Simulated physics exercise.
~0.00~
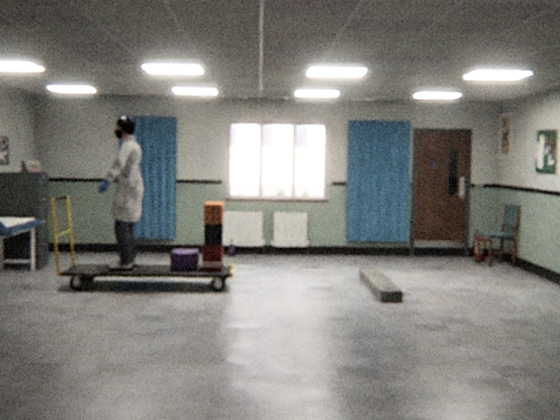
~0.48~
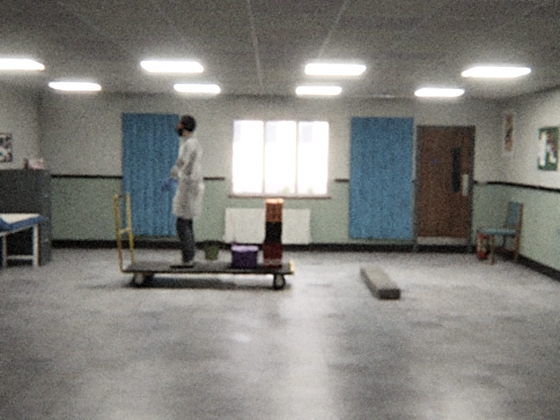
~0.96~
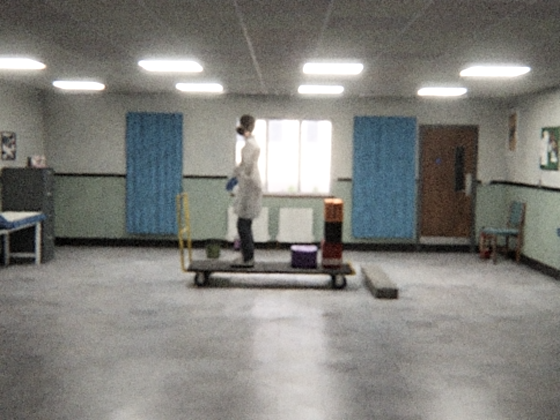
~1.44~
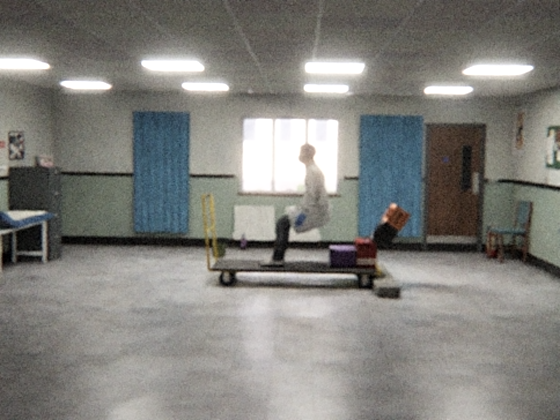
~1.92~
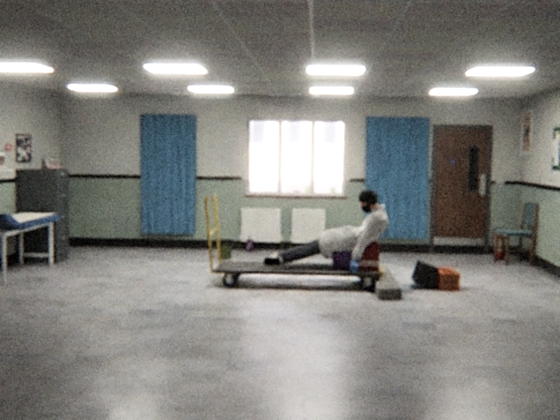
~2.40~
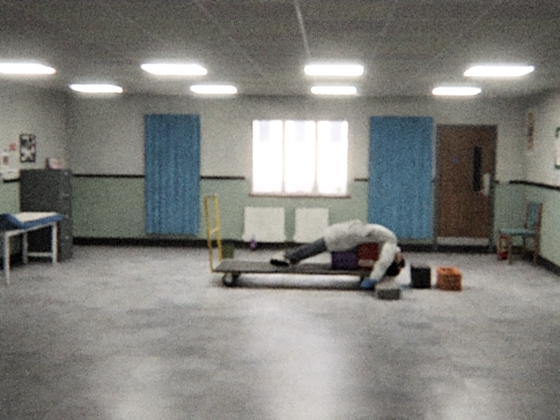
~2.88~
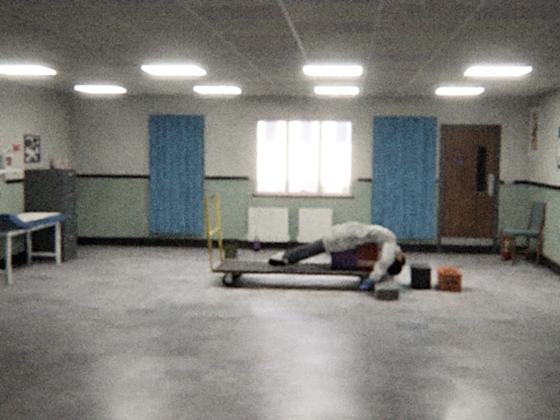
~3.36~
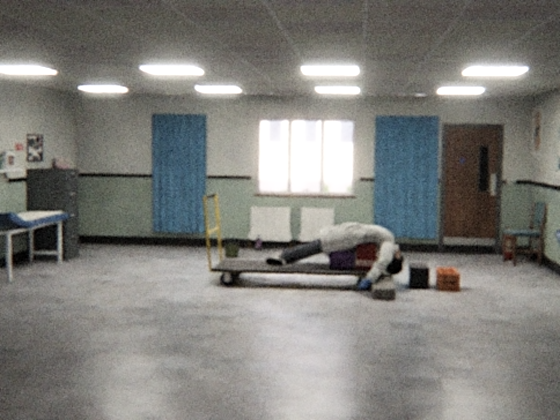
A person riding a trolley hits a kerb and ends slumped over its front, crates spilled.
